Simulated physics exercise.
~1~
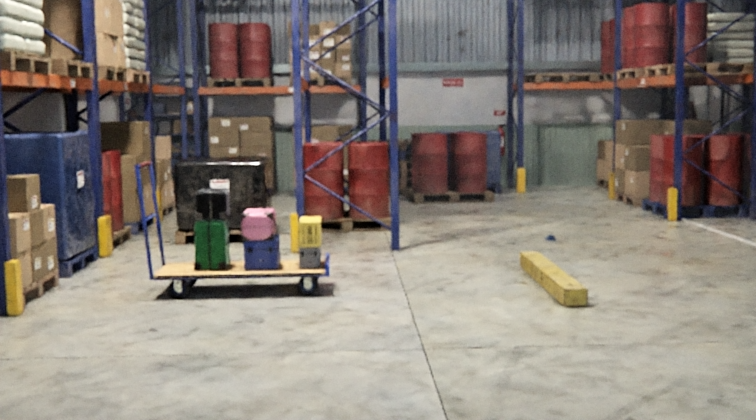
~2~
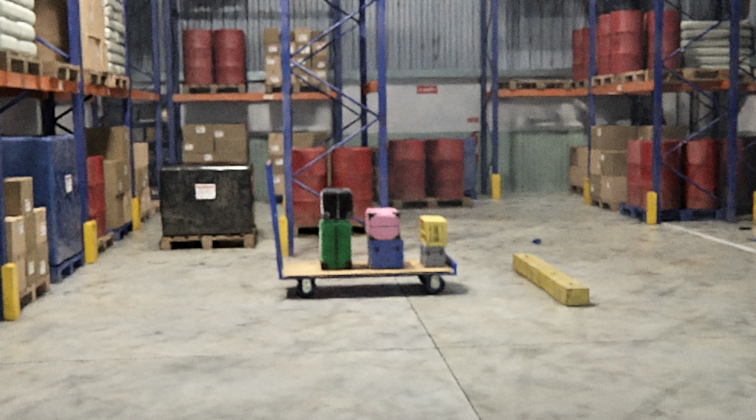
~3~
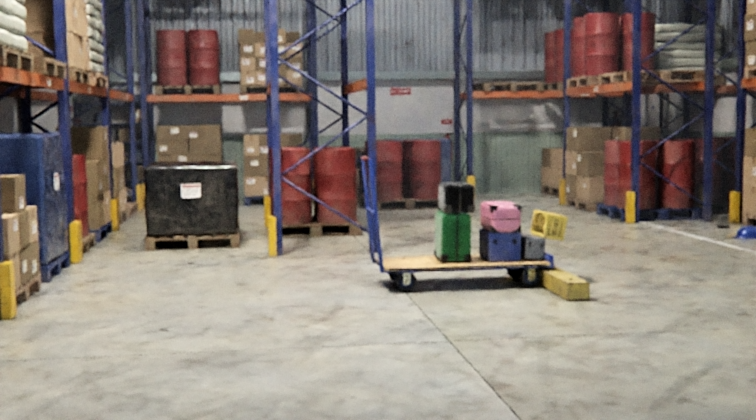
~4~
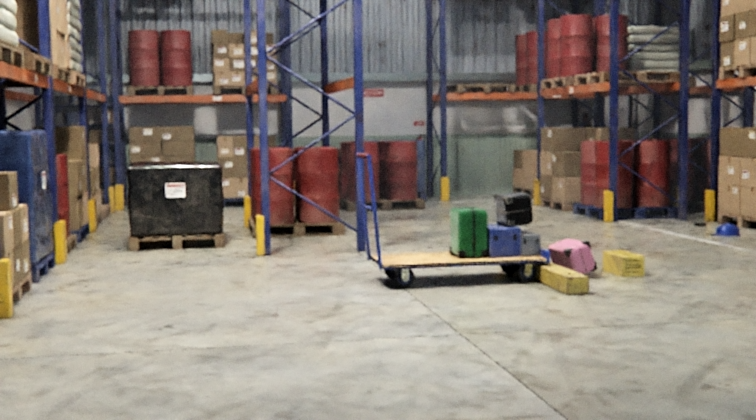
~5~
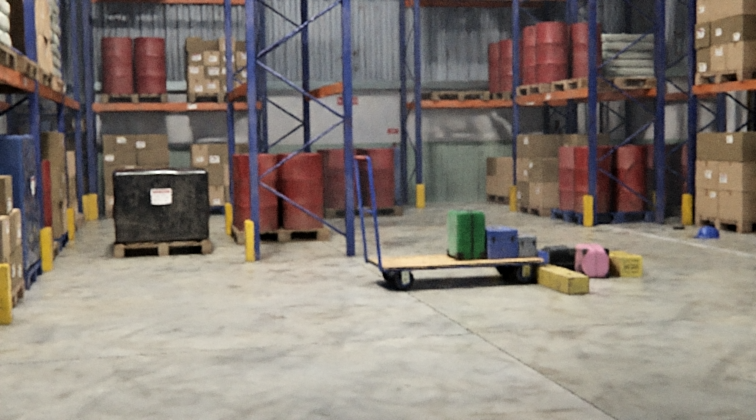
At the start, a flatbed trolley with a blue handle rolls right across a warehouse floor, carrying a black suitcase on a green one, a pink suitcase on a blue toolbox, and a yellow crate on a grey box. It nears a low yellow kerb with its load still stacked. The trolley stops against the kerb, and the yellow crate starts to tip forward. The crate and the pink suitcase drop to the floor beyond, while the black suitcase topples forward after them. Finally, all three lie past the kerb, while the green suitcase, blue toolbox and grey box remain on the deck.
